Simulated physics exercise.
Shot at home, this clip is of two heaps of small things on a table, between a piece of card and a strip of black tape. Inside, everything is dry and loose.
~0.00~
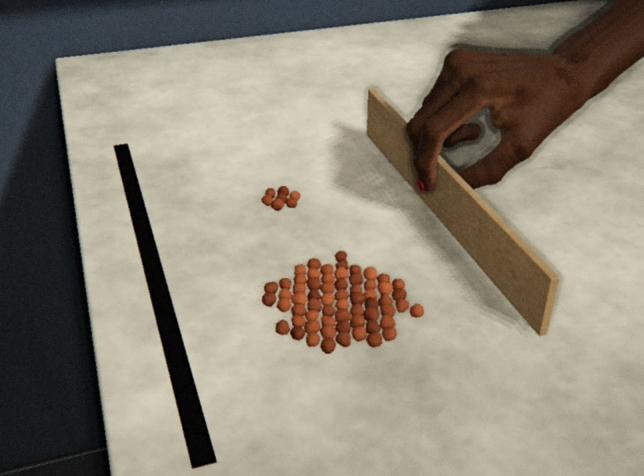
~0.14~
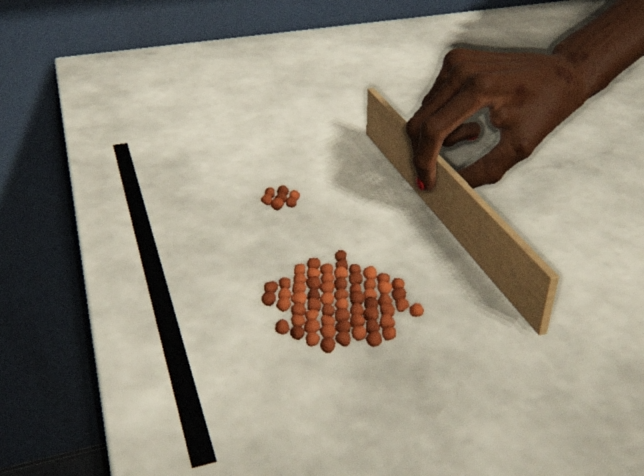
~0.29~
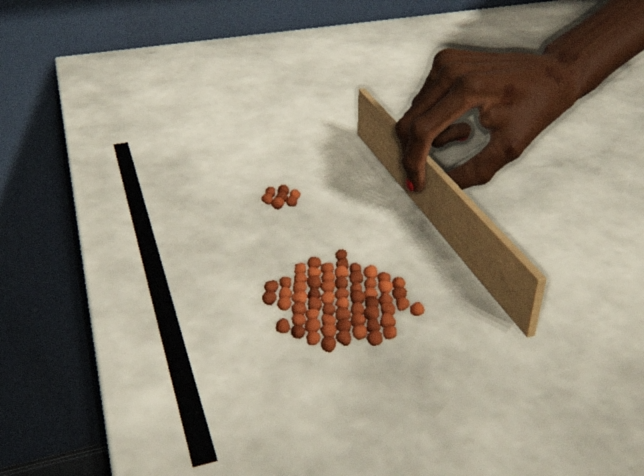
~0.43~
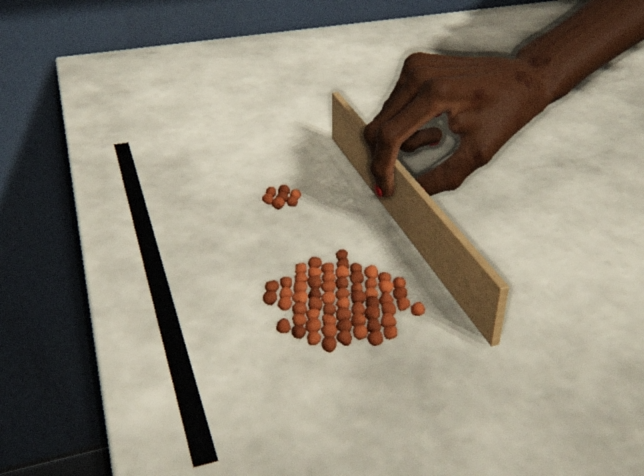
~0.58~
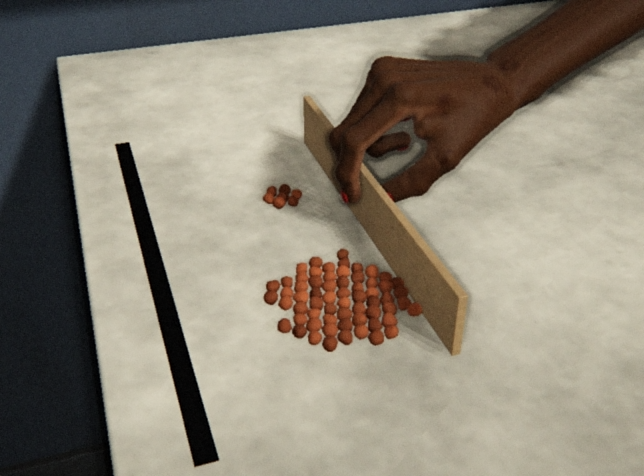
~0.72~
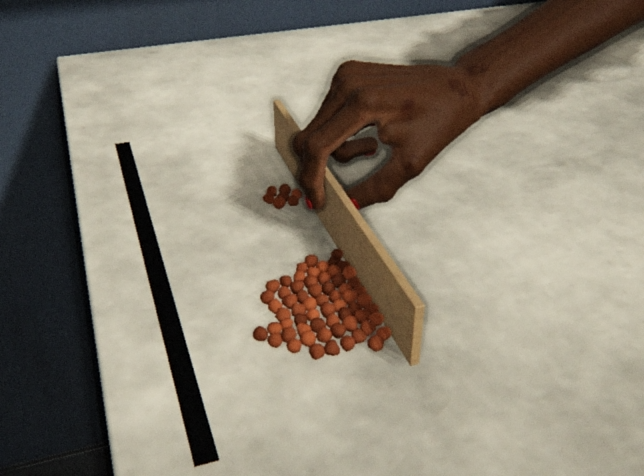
A hand slides a piece of card left across a table, pushing the larger pellet heap.
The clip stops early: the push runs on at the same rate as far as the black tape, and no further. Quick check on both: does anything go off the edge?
Near lot: Some goes off. Far lot: Nothing goes off.
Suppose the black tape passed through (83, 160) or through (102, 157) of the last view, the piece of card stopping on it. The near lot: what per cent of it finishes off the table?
First try roughly 90 %, second try roughly 70 %.
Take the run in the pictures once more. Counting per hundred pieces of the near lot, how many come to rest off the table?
Around 30 percent.
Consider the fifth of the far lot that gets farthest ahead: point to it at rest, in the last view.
Near (100, 236).
After 1.09 s, piece of card still moving, near (232, 198); near lot all on the table, its front near (162, 368); far lot all on the table, its front near (189, 213).
After 1.48 s, piece of card stopped at the black tape; near lot a small part over the edge; far lot all on the table, its front near (105, 226).
After 1.76 s, piece of card stopped at the black tape; near lot about a quarter over the edge; far lot all on the table, its front near (95, 228).
At rest (2.0 s), piece of card stopped at the black tape; near lot about a quarter over the edge; far lot all on the table, its front near (95, 228).
